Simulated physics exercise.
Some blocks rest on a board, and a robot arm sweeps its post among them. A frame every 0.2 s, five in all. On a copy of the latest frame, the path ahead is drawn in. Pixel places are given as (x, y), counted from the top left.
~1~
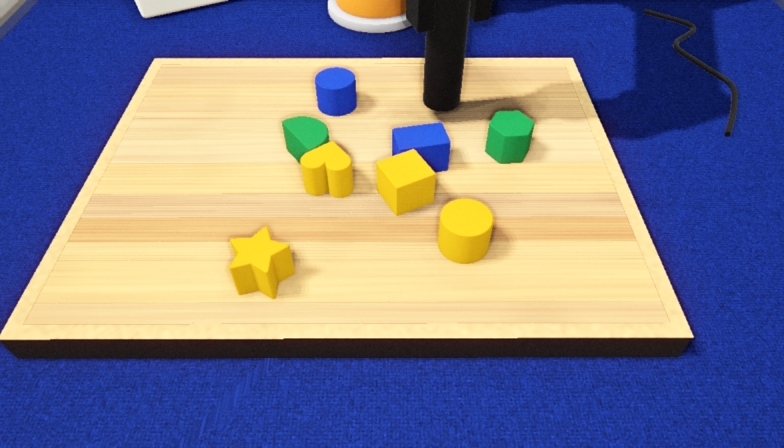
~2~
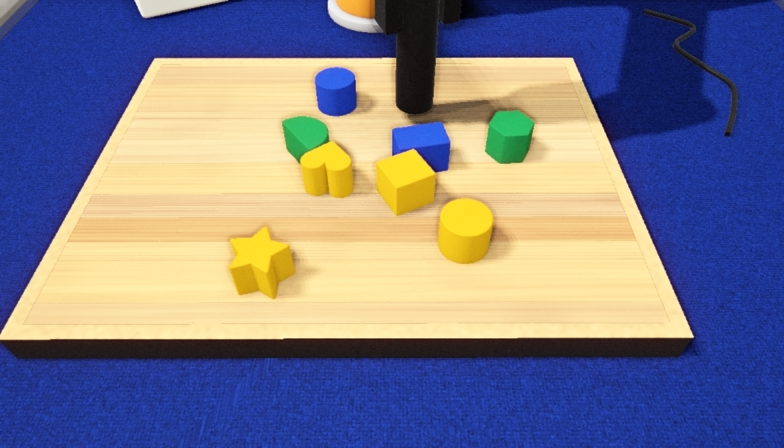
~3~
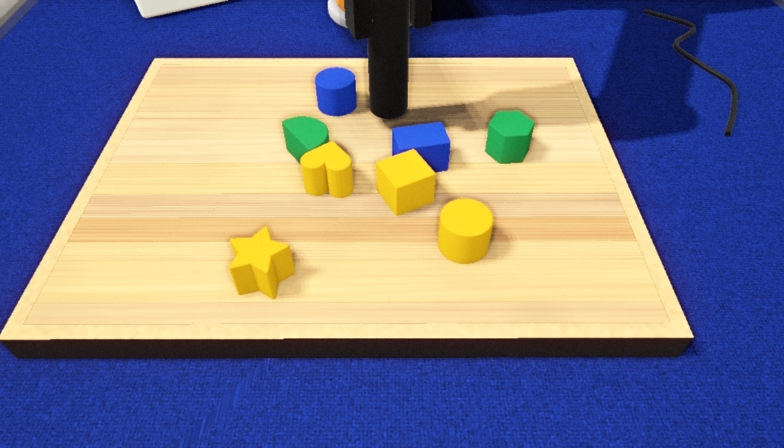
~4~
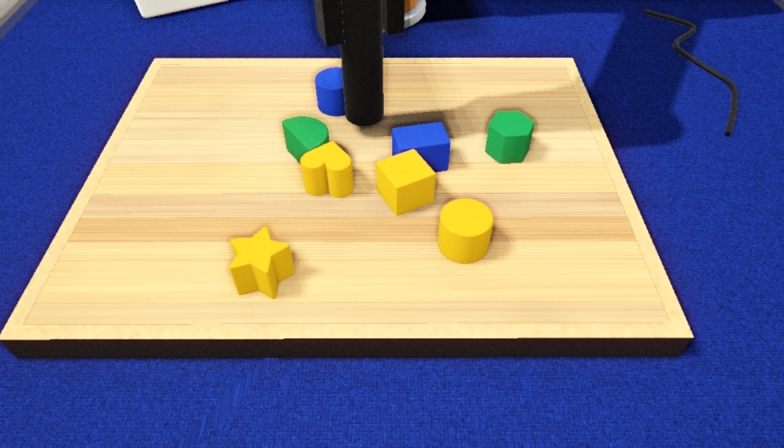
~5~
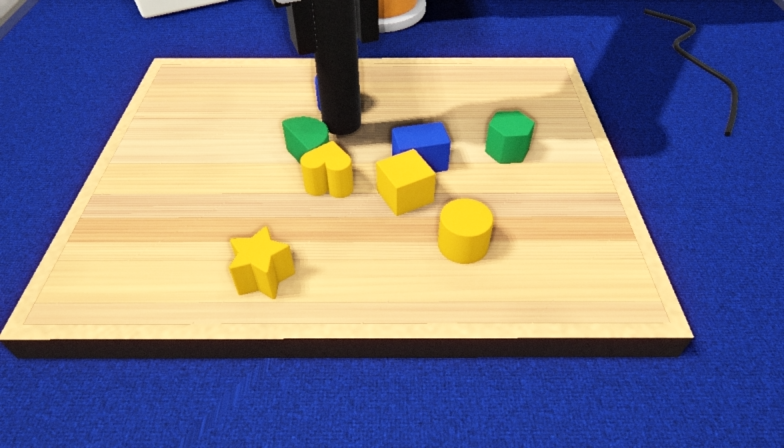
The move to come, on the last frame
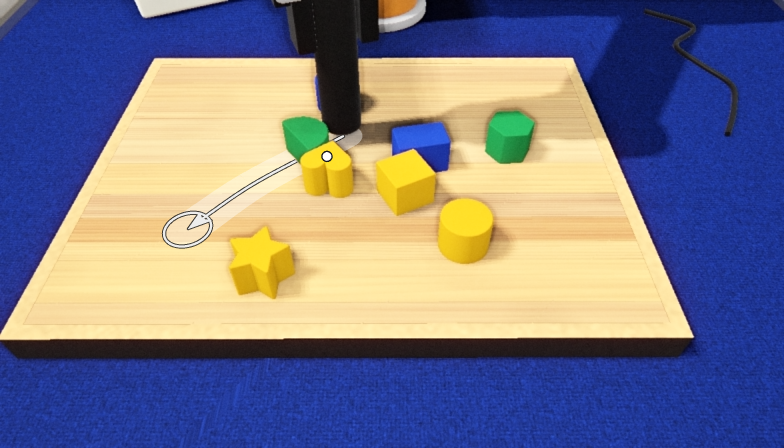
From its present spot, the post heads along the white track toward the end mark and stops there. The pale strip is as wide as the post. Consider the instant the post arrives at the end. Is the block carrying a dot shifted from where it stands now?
No, that is not what happens.
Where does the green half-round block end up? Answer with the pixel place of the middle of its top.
The answer is (183, 234).
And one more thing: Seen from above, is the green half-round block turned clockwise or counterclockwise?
From above, it looks like the green half-round block goes counterclockwise.
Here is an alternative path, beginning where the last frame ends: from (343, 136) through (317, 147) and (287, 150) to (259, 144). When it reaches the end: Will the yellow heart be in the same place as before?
Answer: Yes.
The drawn path runs from (343, 136) through (268, 176) to (188, 229); the dot is on the yellow heart.
The first path, step by step. One third of the way, post (291, 150); green half-round block (260, 157), turned 15° anticlockwise.
Two thirds of the way, post (236, 180); green half-round block (214, 194), turned 60° anticlockwise.
At the end, post (183, 217); green half-round block (183, 234), turned 110° anticlockwise; yellow heart not moved.
